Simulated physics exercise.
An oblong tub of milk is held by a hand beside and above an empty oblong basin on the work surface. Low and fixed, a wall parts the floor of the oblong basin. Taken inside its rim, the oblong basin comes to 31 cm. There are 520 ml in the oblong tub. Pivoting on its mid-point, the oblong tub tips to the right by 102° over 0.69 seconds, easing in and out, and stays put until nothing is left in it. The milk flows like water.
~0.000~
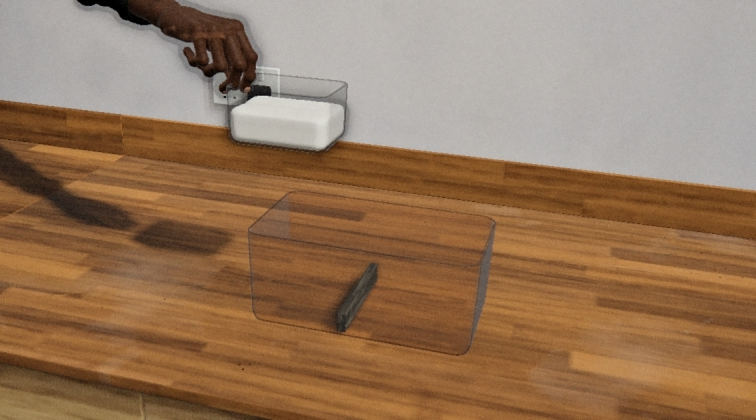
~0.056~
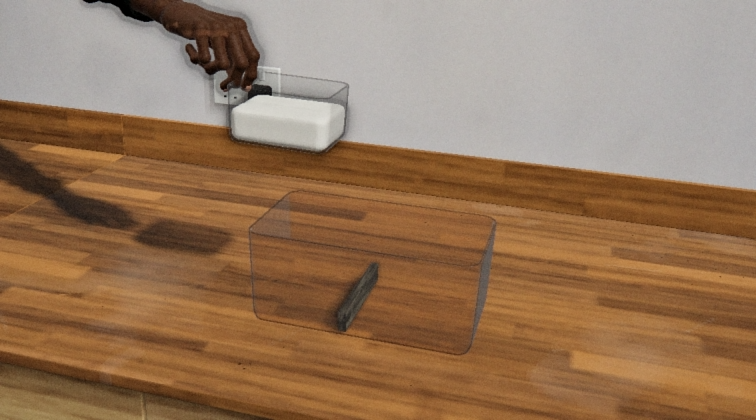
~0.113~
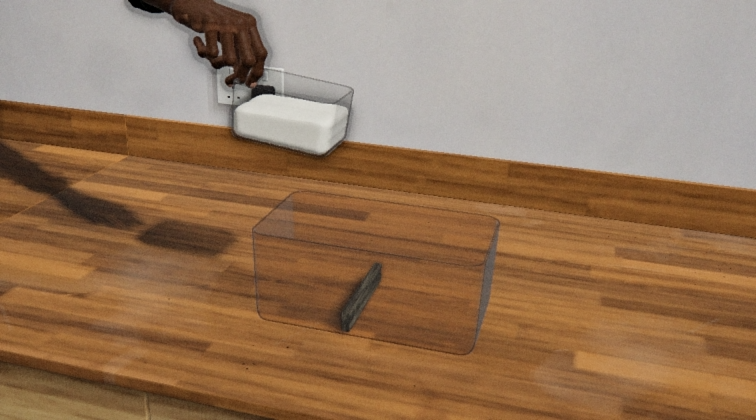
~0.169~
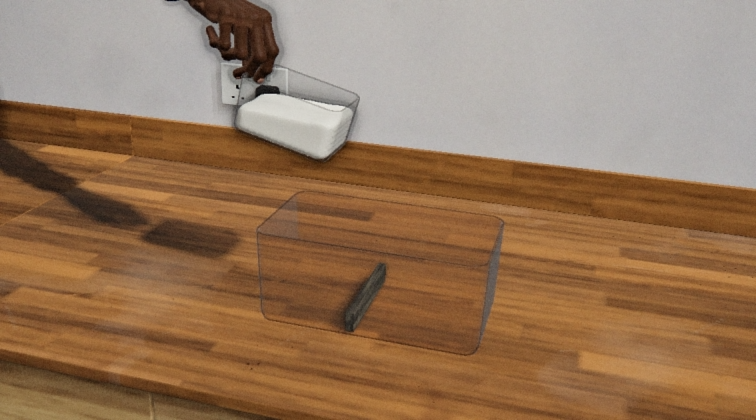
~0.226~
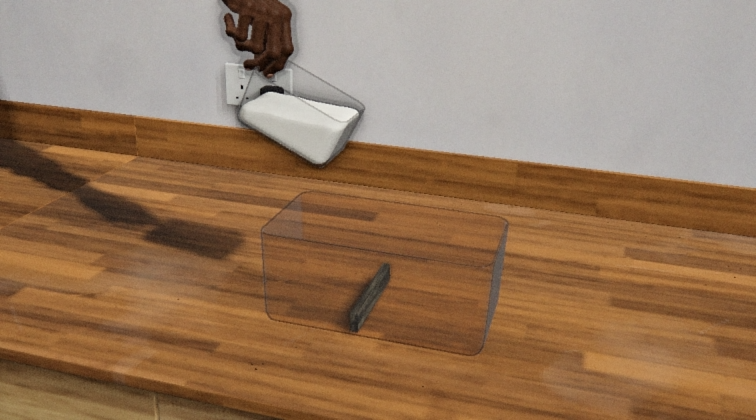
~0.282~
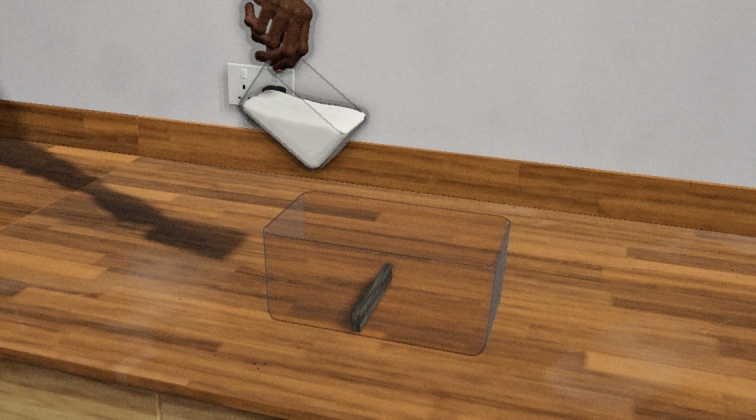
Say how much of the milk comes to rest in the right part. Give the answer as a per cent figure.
About 66 per cent comes to rest there.
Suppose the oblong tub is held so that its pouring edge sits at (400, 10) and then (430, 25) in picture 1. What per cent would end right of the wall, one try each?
Respectively 80 and 65 %.
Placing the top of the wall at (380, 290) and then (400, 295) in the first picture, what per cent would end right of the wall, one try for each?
First try about 35 %, second try about 15 %.
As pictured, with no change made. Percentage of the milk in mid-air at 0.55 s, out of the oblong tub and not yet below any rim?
Close to 42 per cent, I'd say.
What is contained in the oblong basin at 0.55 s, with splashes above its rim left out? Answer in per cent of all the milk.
Close to 32 in a hundred.
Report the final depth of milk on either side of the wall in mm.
About 8 mm left, about 12 mm right.
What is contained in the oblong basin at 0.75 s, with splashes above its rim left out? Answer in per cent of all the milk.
I'd say roughly 84 in a hundred of it.
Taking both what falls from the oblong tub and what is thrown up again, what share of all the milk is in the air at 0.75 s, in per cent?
Roughly 7 per cent.
Then, 0.55 s in, the tilt is 93° and 26 per cent is still to pour, 1 is left of the wall and 30 right of it.
Then, 0.75 s in, the tilt is 102° and 9 per cent is still to pour, 19 is left of the wall and 66 right of it.
Then, 0.96 s in, the tilt is 102° and 1 per cent is still to pour, 30 is left of the wall and 66 right of it.
Then, 1.19 s in, the tilt is 102° and 0 per cent is still to pour, 33 is left of the wall and 66 right of it.
Finally, 33 per cent lies left of the wall, 66 right of it and 1 outside.
